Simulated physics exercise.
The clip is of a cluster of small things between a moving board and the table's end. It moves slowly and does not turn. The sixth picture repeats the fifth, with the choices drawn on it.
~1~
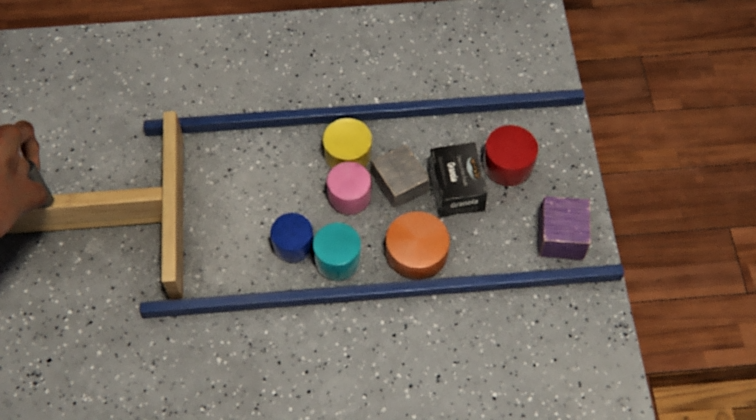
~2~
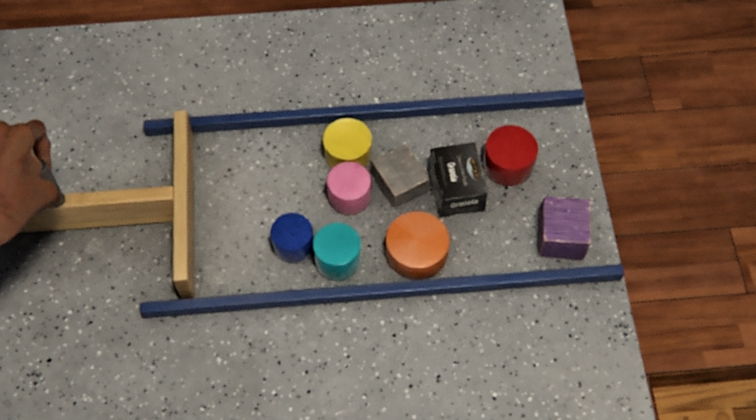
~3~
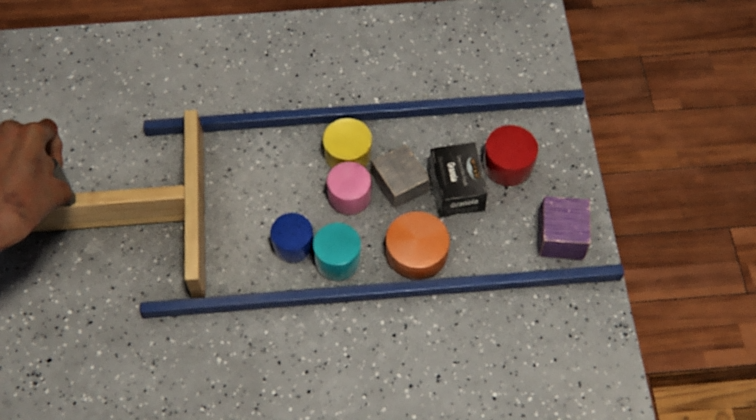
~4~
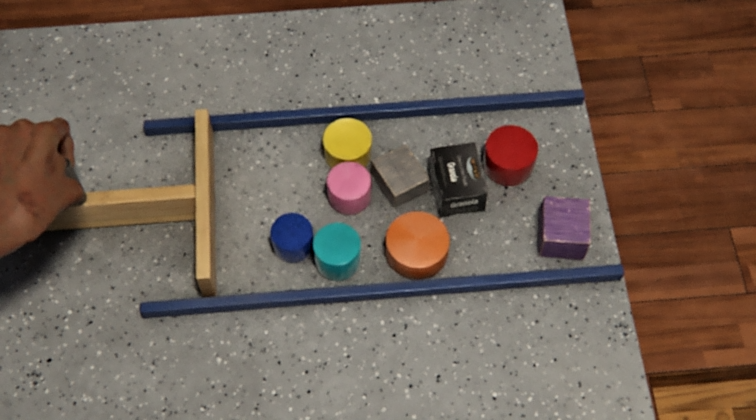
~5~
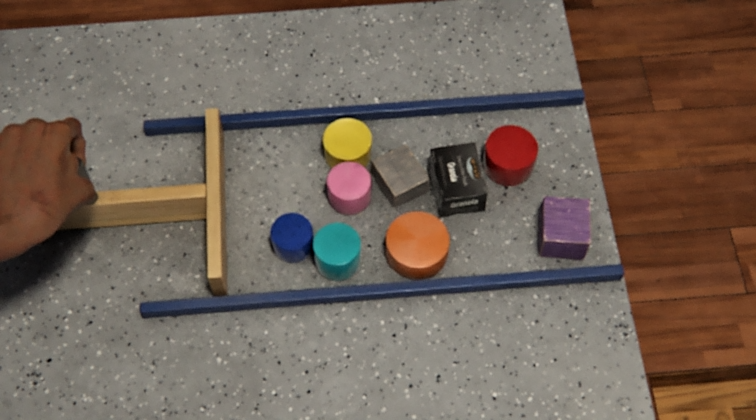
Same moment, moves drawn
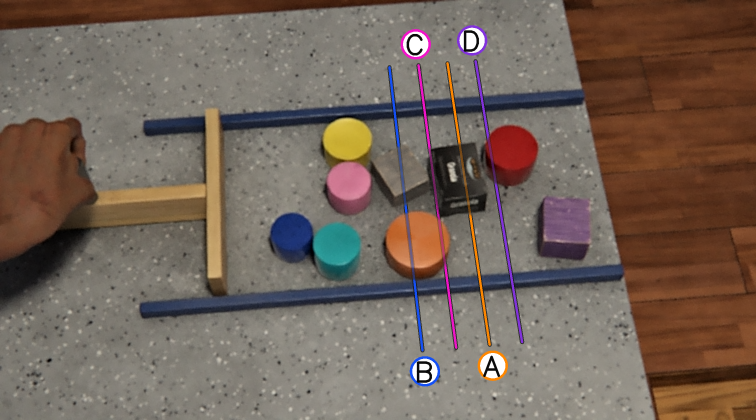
A hand slowly pushed a T-shaped wooden board to the right between two blue rails on a speckled grey table, while the colourful round pieces and blocks ahead of it stayed still, untouched.
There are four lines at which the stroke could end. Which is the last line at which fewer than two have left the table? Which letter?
A is the last line within the limit.
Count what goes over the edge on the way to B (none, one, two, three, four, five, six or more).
By then, none.
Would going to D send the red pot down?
By then, yes.
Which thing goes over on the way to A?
It is the red pot.
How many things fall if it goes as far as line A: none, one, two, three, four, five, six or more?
One.
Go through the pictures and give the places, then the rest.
Blue pot (292, 239); yellow jar (348, 146); grey block (400, 177), in the first frame.
Board (180, 192); red pot (510, 156), in the second frame.
Board (191, 191); pink tin (350, 188), in the third frame.
Board (202, 190); purple block (564, 228), in the fourth frame.
Board (213, 189); blue pot (292, 239); yellow jar (348, 146); grey block (400, 177), in the fifth frame.
On the marked copy, A at (467, 194); B at (405, 198); C at (436, 196); D at (497, 191).
With A. Early on, board (306, 182); turquoise pot (366, 257); blue pot (338, 228).
Further on, board (397, 175); red pot (556, 154); black packet (509, 179).
At the end, board (464, 170); red pot over the edge; purple block (599, 234); one fallen.
As for the rest, B is within the limit but short; C is within the limit but short; D drops three.
